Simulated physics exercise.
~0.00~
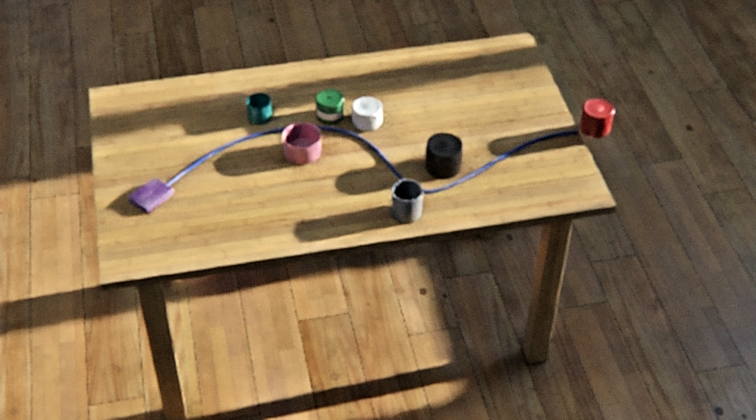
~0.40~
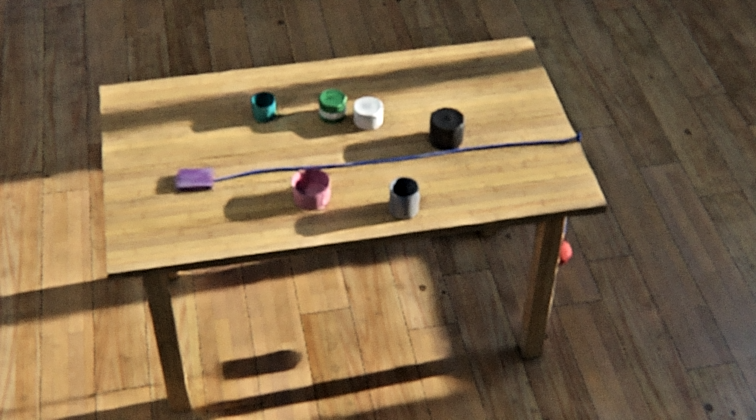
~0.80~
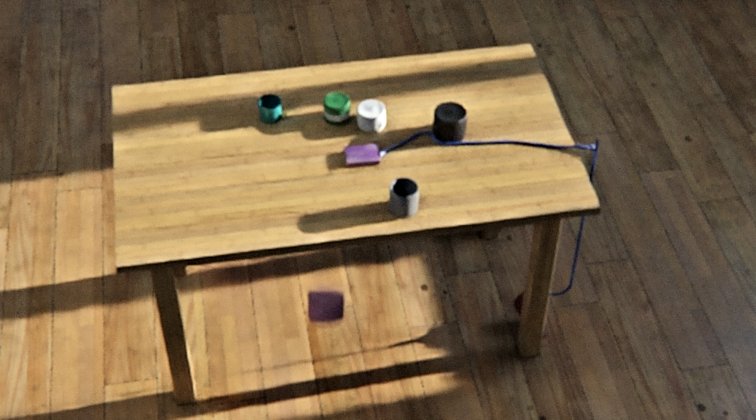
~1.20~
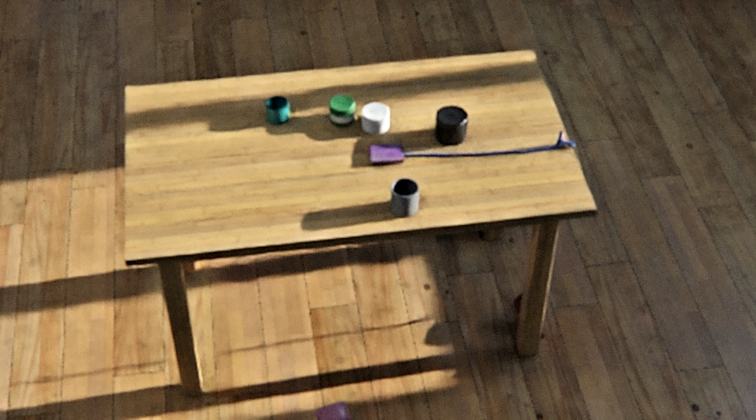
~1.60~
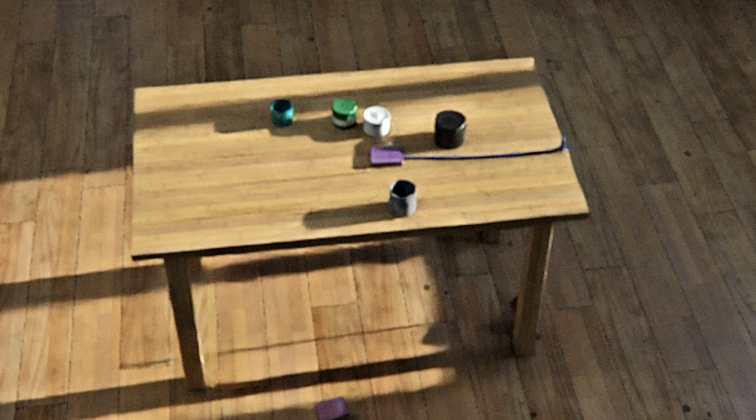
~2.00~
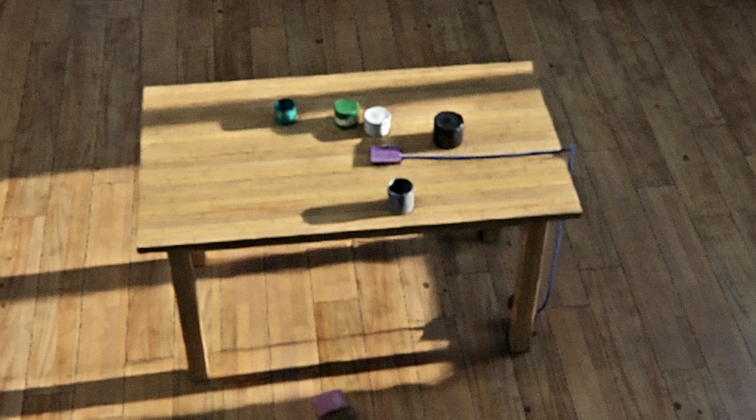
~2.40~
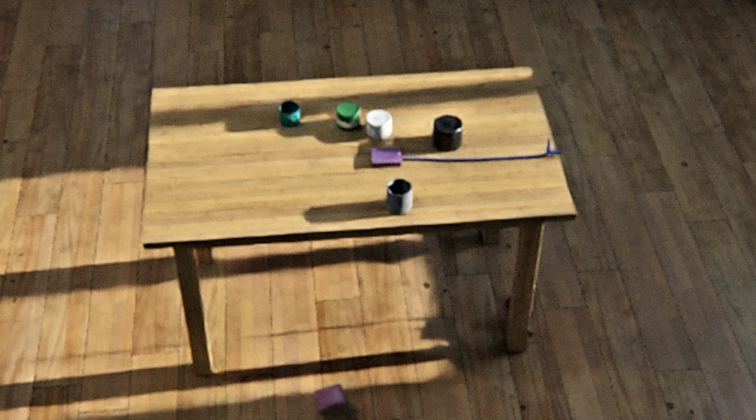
On a wooden table, a red cylinder dropping off the right side, dragging a purple block by cable and sweeping a pink cup to the floor.
